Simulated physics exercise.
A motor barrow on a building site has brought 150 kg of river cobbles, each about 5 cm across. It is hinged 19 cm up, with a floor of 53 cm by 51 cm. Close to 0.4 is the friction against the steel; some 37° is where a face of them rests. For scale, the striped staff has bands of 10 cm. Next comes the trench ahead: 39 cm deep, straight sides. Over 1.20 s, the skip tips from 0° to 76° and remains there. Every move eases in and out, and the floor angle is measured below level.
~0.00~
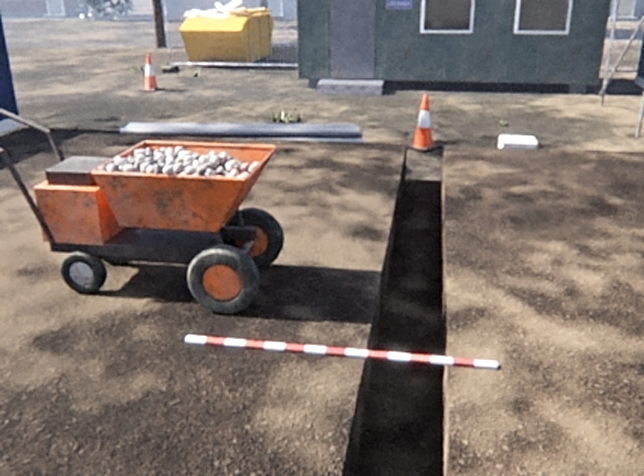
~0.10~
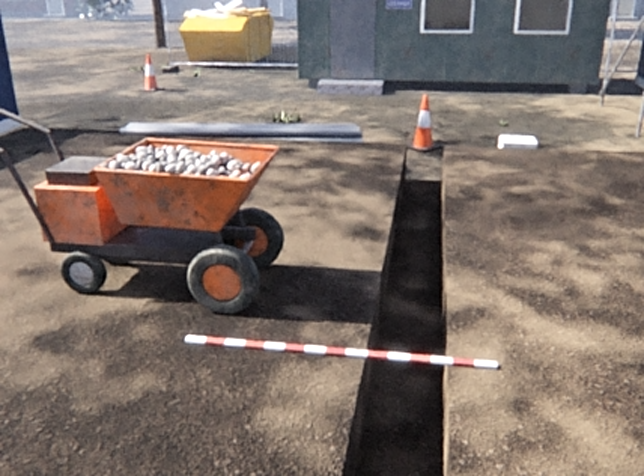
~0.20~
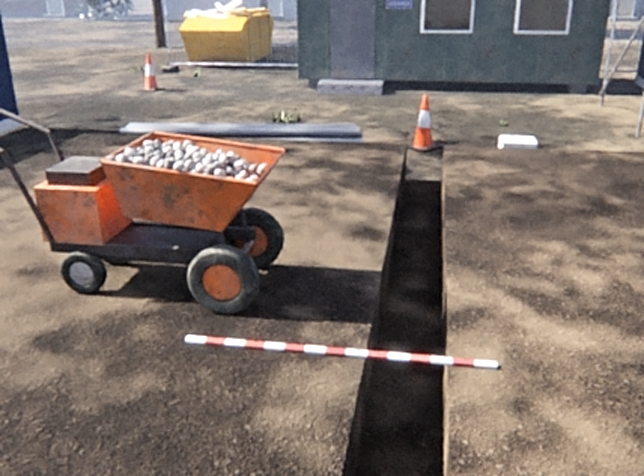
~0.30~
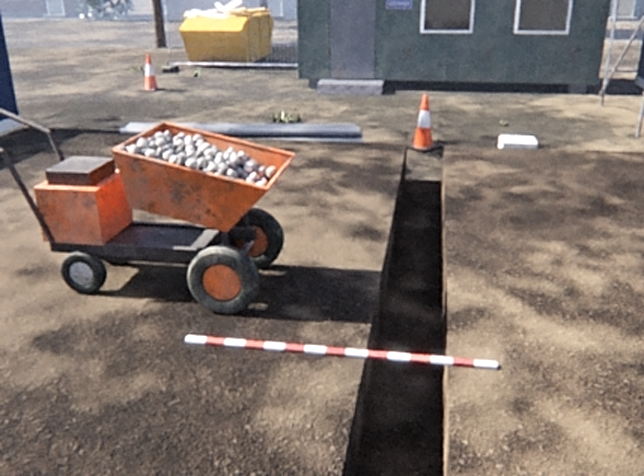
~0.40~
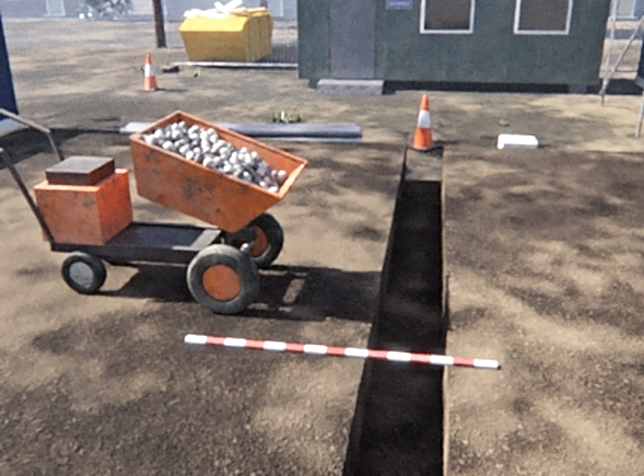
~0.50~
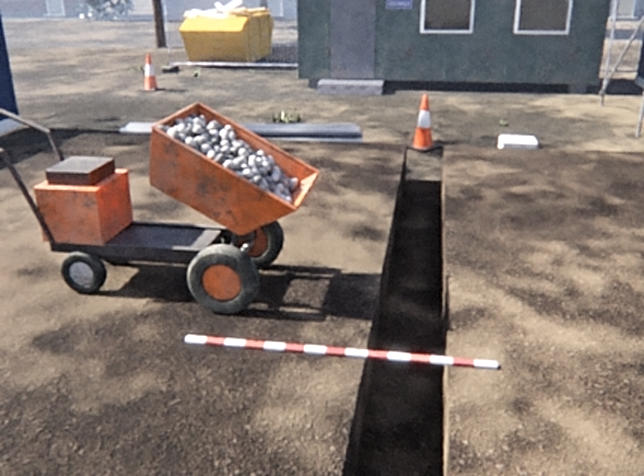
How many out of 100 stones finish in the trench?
About 77 of them.
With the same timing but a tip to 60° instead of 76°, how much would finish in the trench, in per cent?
It would come to about 40 percent.
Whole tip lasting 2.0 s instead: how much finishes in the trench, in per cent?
That would give about 75 percent.
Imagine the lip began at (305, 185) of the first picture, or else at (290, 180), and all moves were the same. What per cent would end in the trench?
Estimates: 80 % then 95 %.
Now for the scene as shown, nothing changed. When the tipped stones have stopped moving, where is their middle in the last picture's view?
Around (401, 343).
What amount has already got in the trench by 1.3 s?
About 35%.
After 0.9 s the floor is at 64°; 99 % in the skip, 1 % short of the trench; the foremost stones are at (350, 246).
After 1.3 s the floor is at 76°; 50 % in the skip, 14 % short of the trench, 36 % in the trench; the foremost stones are at (439, 353).
After 1.6 s the floor is at 76°; 21 % in the skip, 17 % short of the trench, 61 % in the trench; the foremost stones are at (439, 344).
After 3.6 s the floor is at 76°; 0 % in the skip, 23 % short of the trench, 77 % in the trench; the foremost stones are at (439, 341).
